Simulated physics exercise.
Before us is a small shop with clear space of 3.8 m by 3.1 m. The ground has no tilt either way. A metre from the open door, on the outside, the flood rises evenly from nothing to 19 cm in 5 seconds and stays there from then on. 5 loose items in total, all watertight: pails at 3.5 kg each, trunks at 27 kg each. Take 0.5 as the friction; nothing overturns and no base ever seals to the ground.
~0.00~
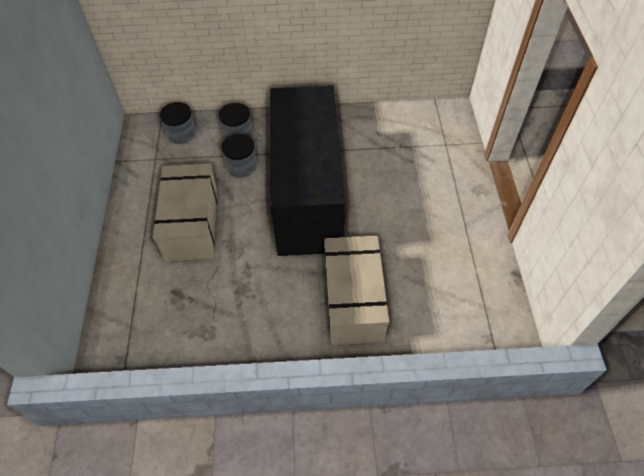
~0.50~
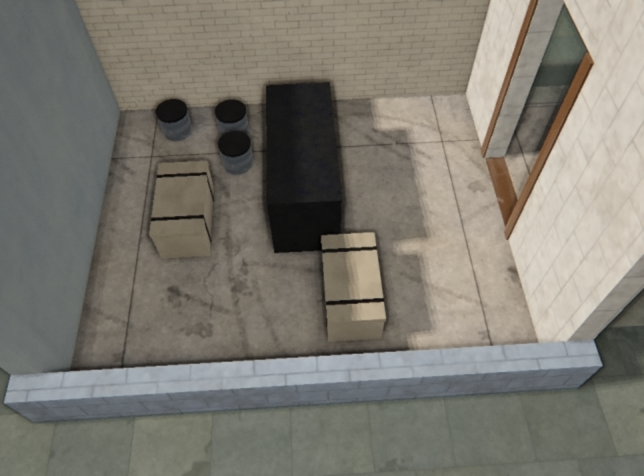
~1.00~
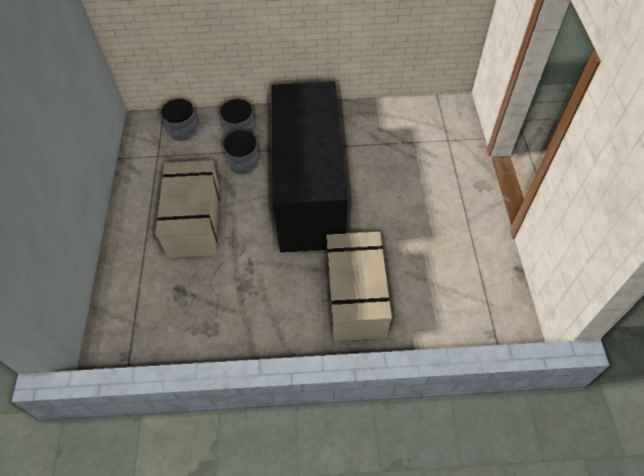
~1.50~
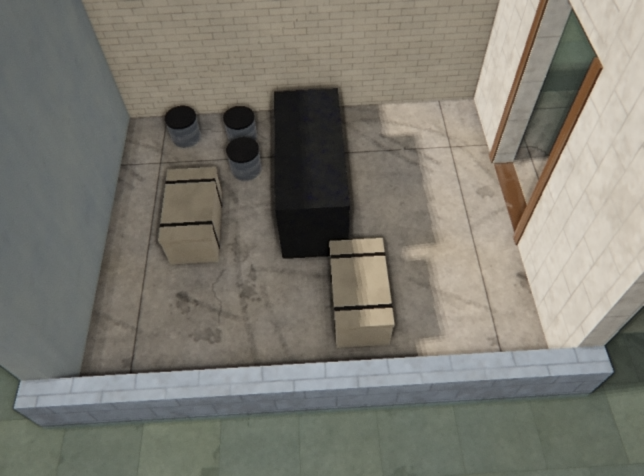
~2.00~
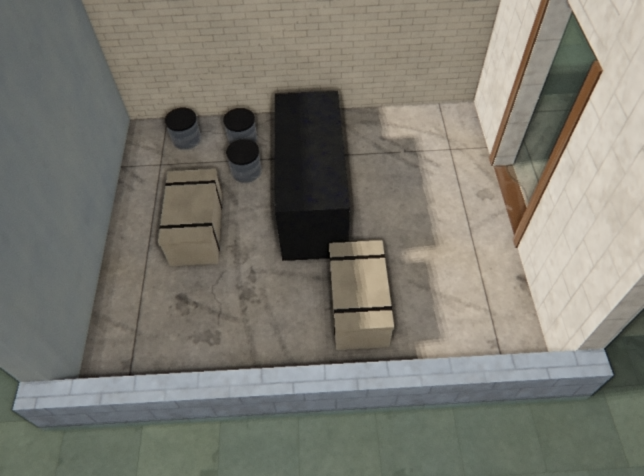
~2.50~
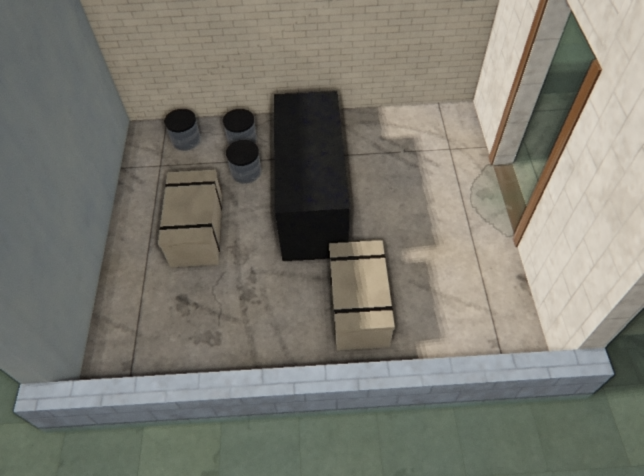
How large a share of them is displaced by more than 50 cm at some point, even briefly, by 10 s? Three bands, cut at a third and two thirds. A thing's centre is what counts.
It falls in the mid range.
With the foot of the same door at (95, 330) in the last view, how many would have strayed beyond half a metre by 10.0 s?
Result: 1 of them.
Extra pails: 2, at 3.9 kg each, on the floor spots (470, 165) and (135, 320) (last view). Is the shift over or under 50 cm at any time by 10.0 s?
Order as asked - beyond the cutoff and inside the cutoff.
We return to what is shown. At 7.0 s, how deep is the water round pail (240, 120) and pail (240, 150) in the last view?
I'd estimate 3 cm for the first and 1 cm for the second.
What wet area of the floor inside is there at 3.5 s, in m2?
I'd estimate close to 1.5 m2.
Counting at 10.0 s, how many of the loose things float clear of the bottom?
I count 1.
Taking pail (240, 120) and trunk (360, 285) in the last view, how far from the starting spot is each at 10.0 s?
Respectively 120 and 10 centimetres.
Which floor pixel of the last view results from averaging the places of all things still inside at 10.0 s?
Averaged position, last view: Near pixel (213, 223).
After 3.5 s 0 of 5 are over 50 cm from their spots; 0 afloat.
After 4.5 s 0 of 5 are over 50 cm from their spots; 0 afloat.
After 7.0 s 0 of 5 are over 50 cm from their spots; 0 afloat.
After 10.0 s 2 of 5 are over 50 cm from their spots, and 2 have been at some point; 1 afloat.
